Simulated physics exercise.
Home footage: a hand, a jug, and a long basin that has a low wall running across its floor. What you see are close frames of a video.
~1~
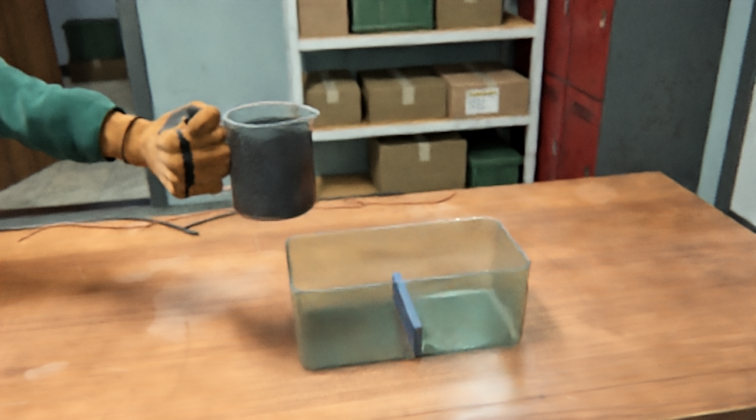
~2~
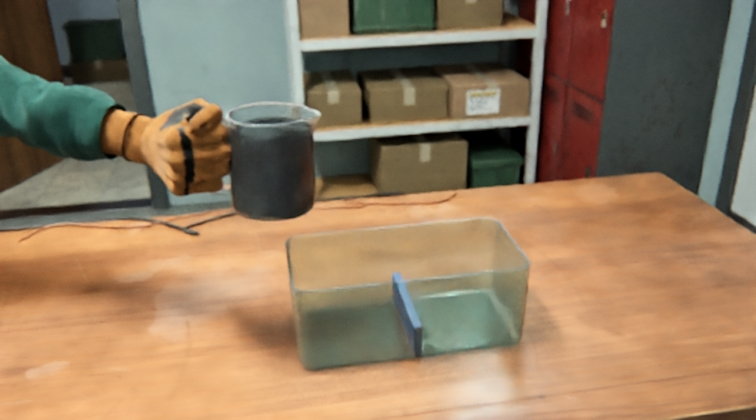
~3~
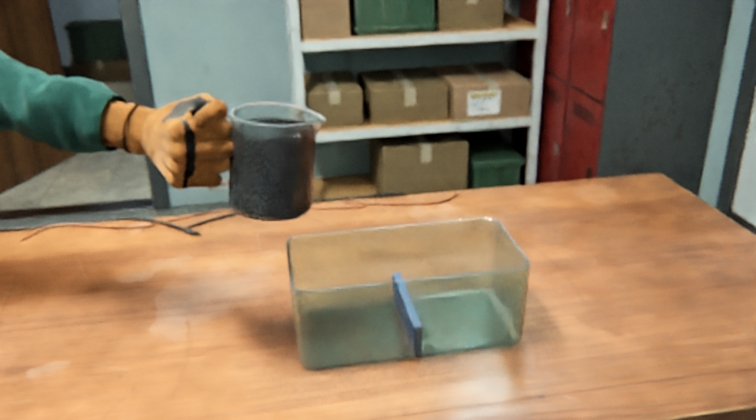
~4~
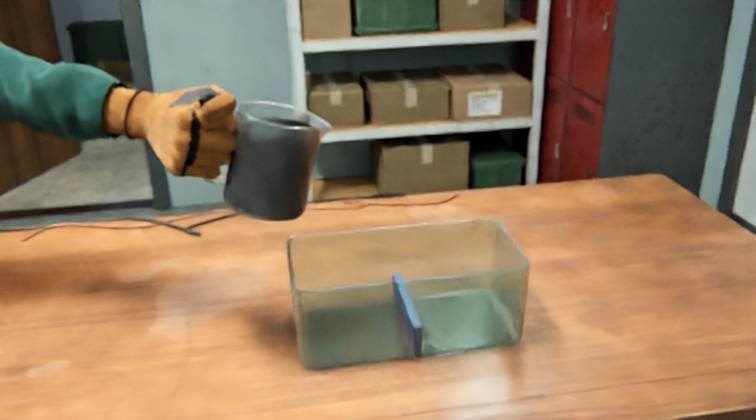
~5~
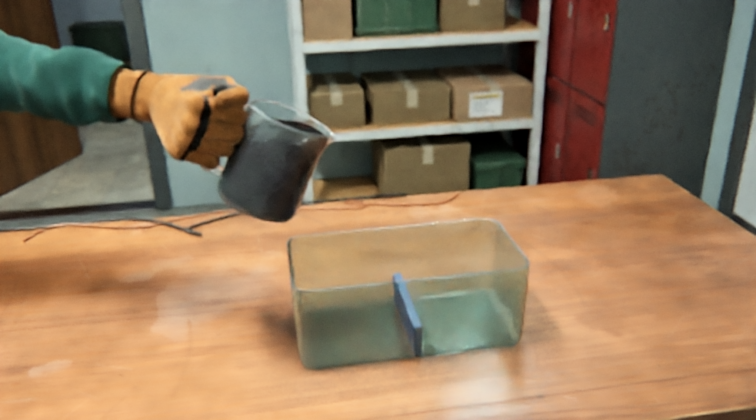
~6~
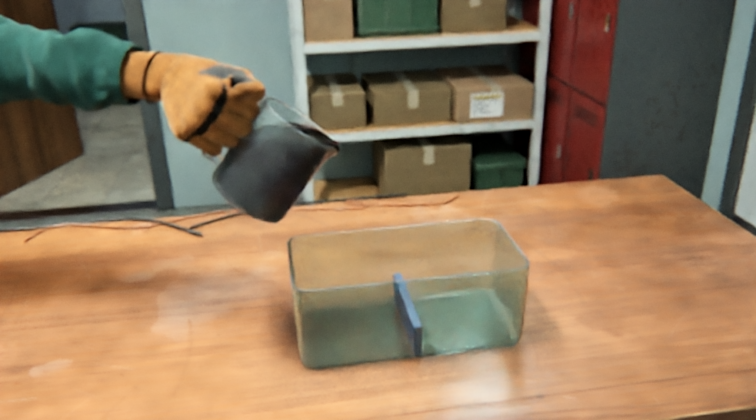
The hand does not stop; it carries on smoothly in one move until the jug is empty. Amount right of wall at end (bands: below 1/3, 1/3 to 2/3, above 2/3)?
Seems the share right of the wall never gets to a third.
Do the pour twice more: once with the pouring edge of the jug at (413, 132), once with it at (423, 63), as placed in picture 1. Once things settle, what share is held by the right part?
First some 90, then 60 per cent.
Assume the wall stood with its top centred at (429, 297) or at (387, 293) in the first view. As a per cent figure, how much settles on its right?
First try close to 10 percent, second try close to 35 percent.
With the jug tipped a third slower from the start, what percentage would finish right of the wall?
Close to 10 per cent.
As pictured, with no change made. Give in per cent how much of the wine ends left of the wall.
About 85 per cent.
A moment on, the jug is tipped right over and 53 per cent is still to pour, 16 is left of the wall and 1 right of it.
Next, the jug is tipped right over and 14 per cent is still to pour, 65 is left of the wall and 3 right of it.
Then the jug is tipped right over and 2 per cent is still to pour, 82 is left of the wall and 5 right of it.
Later the jug is tipped right over and 0 per cent is still to pour, 87 is left of the wall and 7 right of it.
In the end 84 per cent lies left of the wall, 10 right of it and 6 outside.
